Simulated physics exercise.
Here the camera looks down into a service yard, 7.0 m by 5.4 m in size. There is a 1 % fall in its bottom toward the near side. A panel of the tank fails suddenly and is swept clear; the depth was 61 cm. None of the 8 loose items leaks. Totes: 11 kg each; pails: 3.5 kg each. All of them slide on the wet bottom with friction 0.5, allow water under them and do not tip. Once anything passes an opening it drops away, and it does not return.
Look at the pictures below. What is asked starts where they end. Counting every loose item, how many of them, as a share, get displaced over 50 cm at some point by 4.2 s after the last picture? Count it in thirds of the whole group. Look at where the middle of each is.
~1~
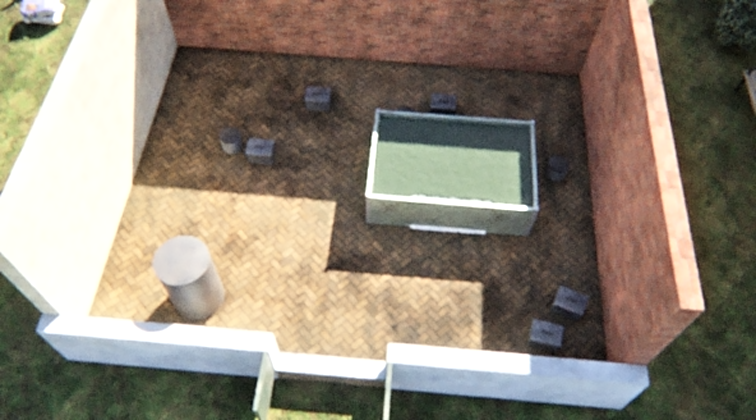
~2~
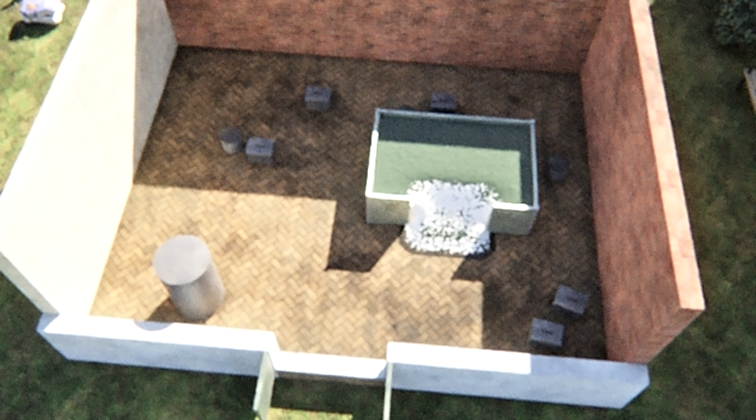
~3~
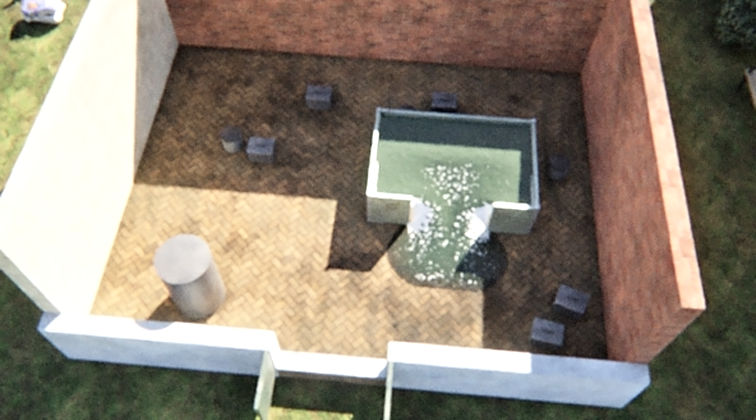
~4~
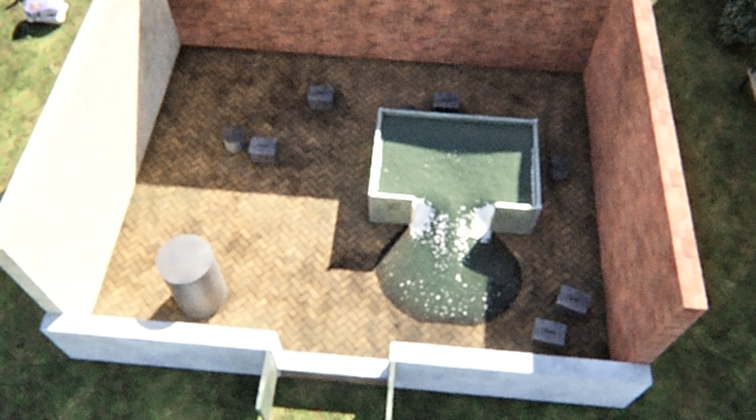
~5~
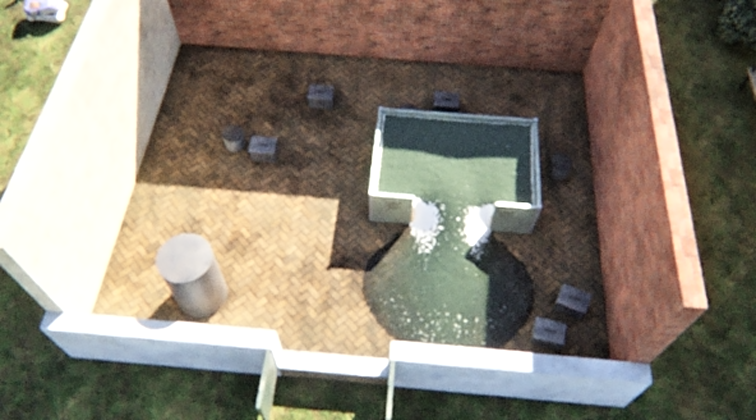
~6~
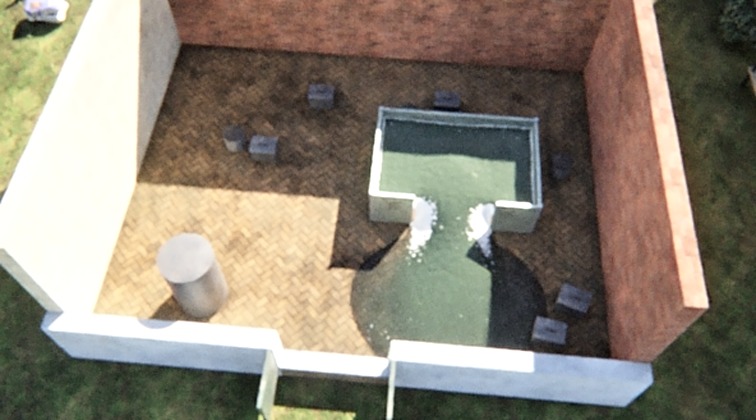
I predict one in three or more, yet fewer than two in three.
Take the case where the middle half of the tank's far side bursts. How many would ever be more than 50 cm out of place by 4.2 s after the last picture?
That would give 5.
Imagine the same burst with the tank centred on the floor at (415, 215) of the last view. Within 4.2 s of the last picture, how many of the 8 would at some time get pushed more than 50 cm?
That gives 3 of them.
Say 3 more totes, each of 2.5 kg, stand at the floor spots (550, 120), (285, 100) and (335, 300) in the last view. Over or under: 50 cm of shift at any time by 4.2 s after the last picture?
Check, in order - exceeded, not exceeded, exceeded.
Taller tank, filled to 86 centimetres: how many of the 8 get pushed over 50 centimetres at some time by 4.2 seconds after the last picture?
Count under that change: 3.
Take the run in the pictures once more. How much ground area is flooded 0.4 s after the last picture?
Around 9.0 m2 of it.
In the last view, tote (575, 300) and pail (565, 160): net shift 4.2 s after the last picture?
Net shifts, in order: 120 cm and 200 cm.
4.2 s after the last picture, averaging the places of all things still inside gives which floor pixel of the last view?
That lands at roughly (412, 132).
Then, 0.4 s after the last picture 0 of 8 are over 50 cm from their spots; 0 afloat.
Then, 1.5 s after the last picture 1 of 8 are over 50 cm from their spots; 1 afloat.
Then, 2.8 s after the last picture 3 of 8 are over 50 cm from their spots; 0 afloat.
Then, 4.2 s after the last picture 3 of 8 are over 50 cm from their spots, and 3 have been at some point; 1 afloat.
